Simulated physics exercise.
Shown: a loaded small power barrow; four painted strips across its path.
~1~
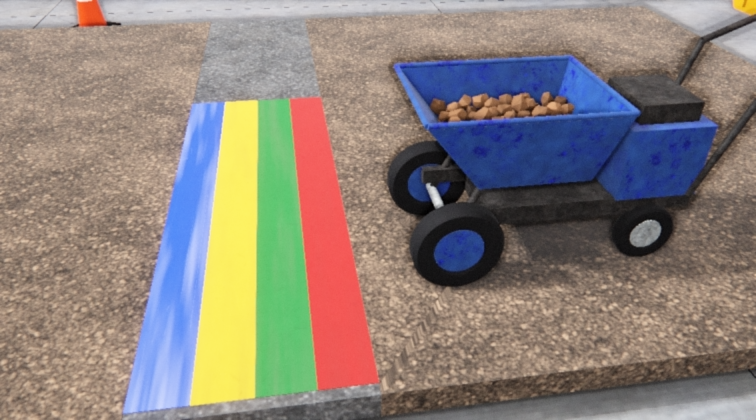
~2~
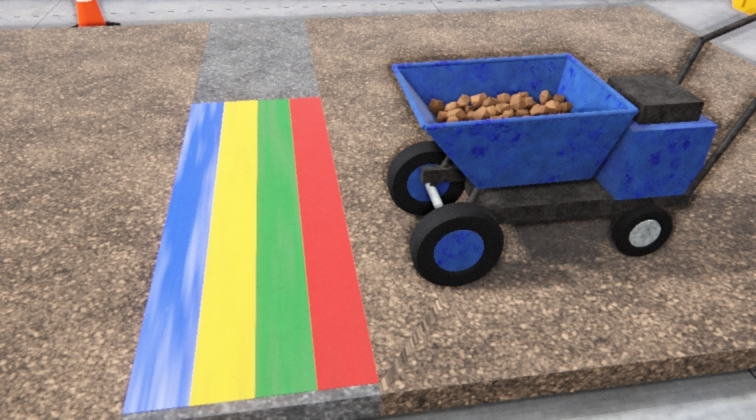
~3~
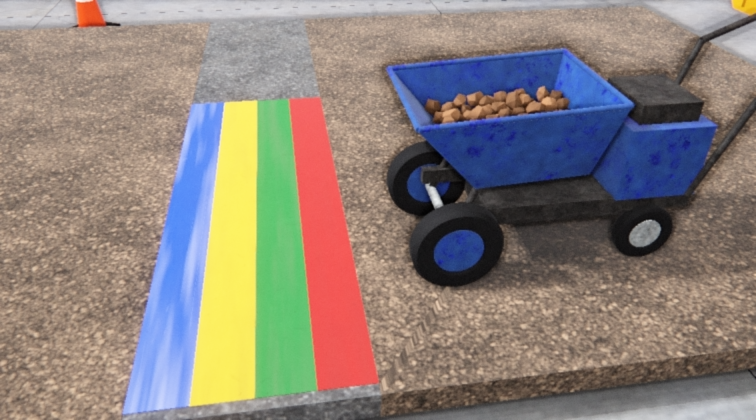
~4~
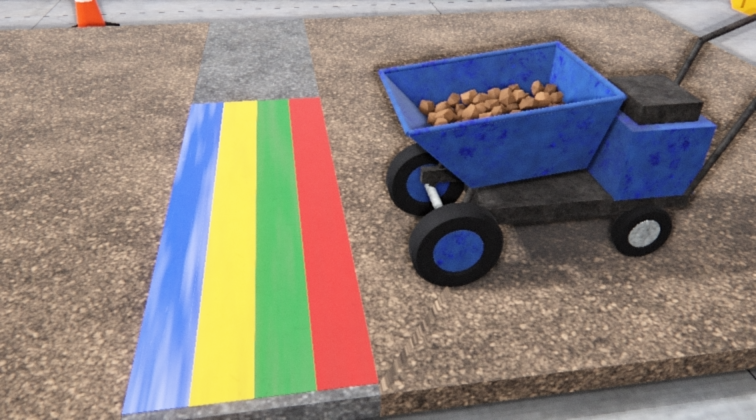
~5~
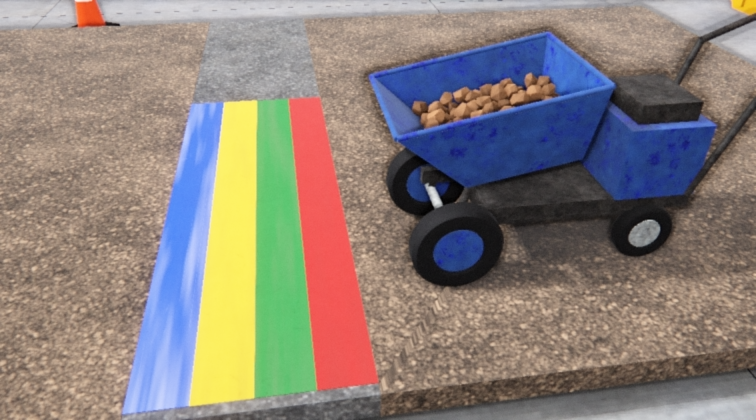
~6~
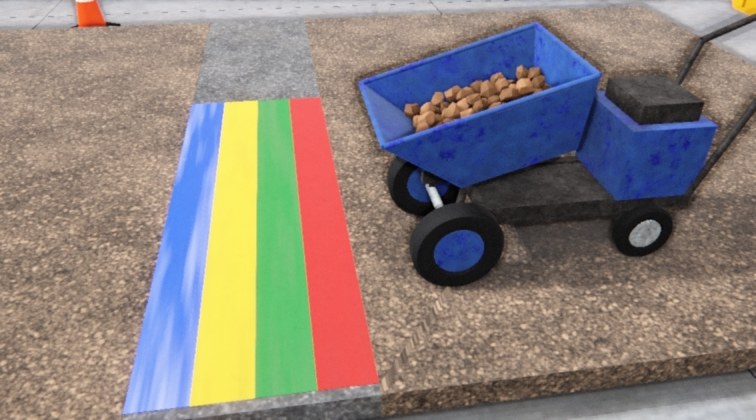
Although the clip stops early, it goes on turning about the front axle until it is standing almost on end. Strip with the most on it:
Green strip.
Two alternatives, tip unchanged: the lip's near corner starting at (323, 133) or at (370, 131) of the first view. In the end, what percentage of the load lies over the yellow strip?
About 10 % and 40 %.
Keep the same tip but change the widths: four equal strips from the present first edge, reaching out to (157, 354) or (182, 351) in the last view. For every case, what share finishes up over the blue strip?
The first one comes out at 10 percent, while the second comes out at 20 percent.
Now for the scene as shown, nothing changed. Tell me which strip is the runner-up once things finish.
Just behind the leader sits the yellow one.
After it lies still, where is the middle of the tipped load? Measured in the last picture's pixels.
Centre at rest, last view: Approx. (258, 253).
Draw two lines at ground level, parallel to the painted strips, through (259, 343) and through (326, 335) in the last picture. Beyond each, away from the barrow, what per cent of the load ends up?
In order: 40 percent, then 80 percent.
Shortly afterwards, skip tipped steeply; the whole lot in the skip.
Next, skip tipped right over; all but a few in the skip; a little over the green strip.
Some moments later, skip tipped right over; near a quarter in the skip; only a few over the red strip; near a third over the green strip; near a quarter over the yellow strip; a little over the blue strip; only a few off the paint.
In the end, skip tipped right over; near a quarter in the skip; a little over the red strip; near a third over the green strip; near a quarter over the yellow strip; a little over the blue strip; only a few off the paint.
